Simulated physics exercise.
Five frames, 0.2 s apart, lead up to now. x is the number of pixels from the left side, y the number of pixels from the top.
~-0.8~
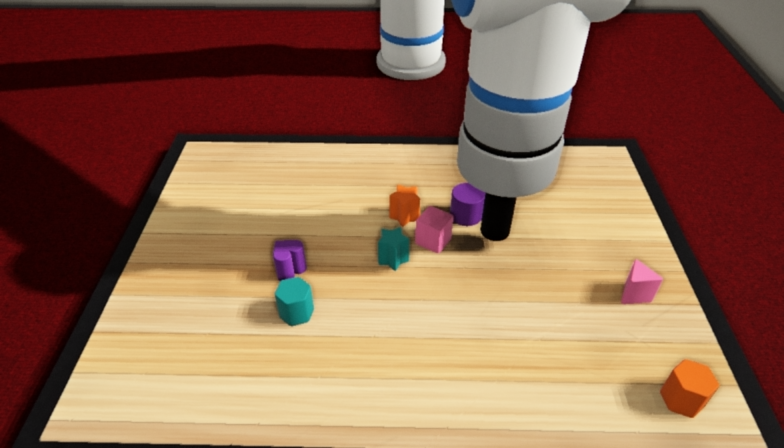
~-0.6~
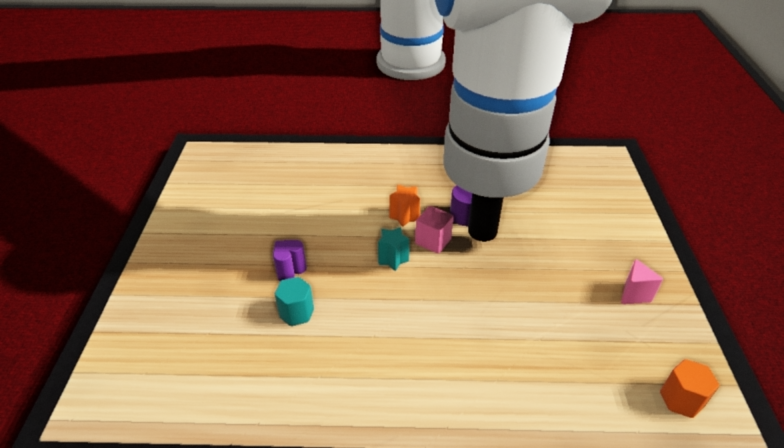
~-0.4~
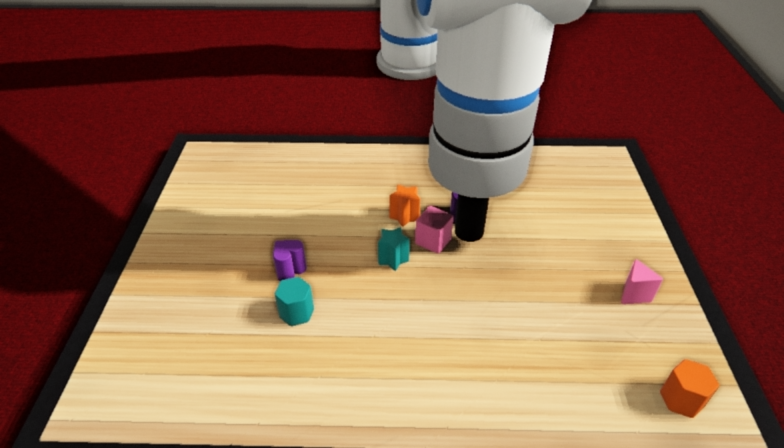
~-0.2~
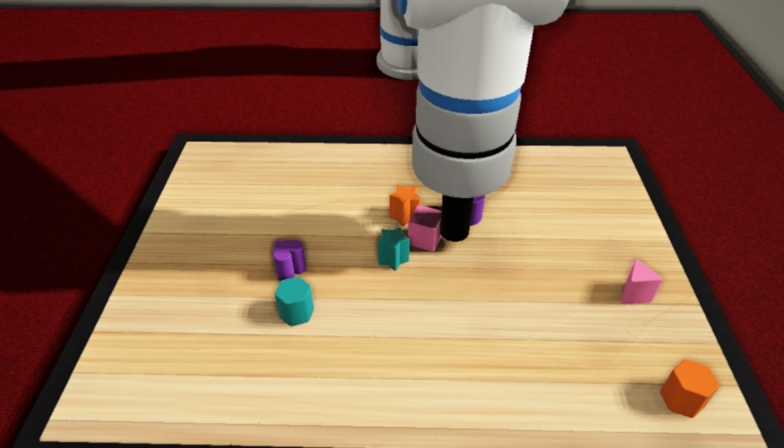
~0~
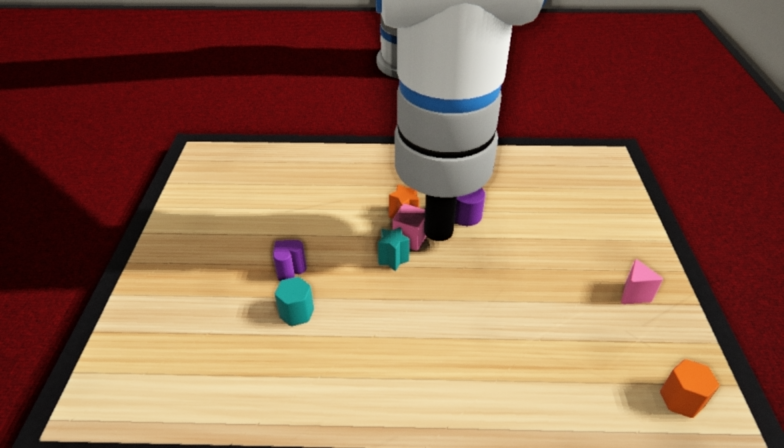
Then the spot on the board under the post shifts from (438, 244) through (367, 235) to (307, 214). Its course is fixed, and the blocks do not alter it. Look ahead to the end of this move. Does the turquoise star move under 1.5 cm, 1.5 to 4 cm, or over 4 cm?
The under 1.5 cm band.
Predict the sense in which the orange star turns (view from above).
Seen from above, its turn is clockwise.
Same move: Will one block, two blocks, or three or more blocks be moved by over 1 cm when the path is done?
Moved: 1.
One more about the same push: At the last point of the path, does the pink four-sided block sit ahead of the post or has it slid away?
As far as I can tell, the pink four-sided block is still leading the way in front of the post.
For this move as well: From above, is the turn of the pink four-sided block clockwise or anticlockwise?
I'd predict that, seen from above, the pink four-sided block rotates counter-clockwise.
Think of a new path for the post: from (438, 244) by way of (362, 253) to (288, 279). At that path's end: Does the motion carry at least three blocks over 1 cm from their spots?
That would be a yes.
What follows on the original path. One third of the way, post at (389, 226); orange star at (401, 192), turned 30° clockwise; pink four-sided block at (361, 209).
Two thirds of the way, post at (342, 217); orange star at (401, 192), turned 30° clockwise; pink four-sided block at (314, 201).
At the end, post at (305, 202); turquoise star not moved; orange star at (401, 192), turned 30° clockwise; pink four-sided block at (275, 192), turned 40° anticlockwise.
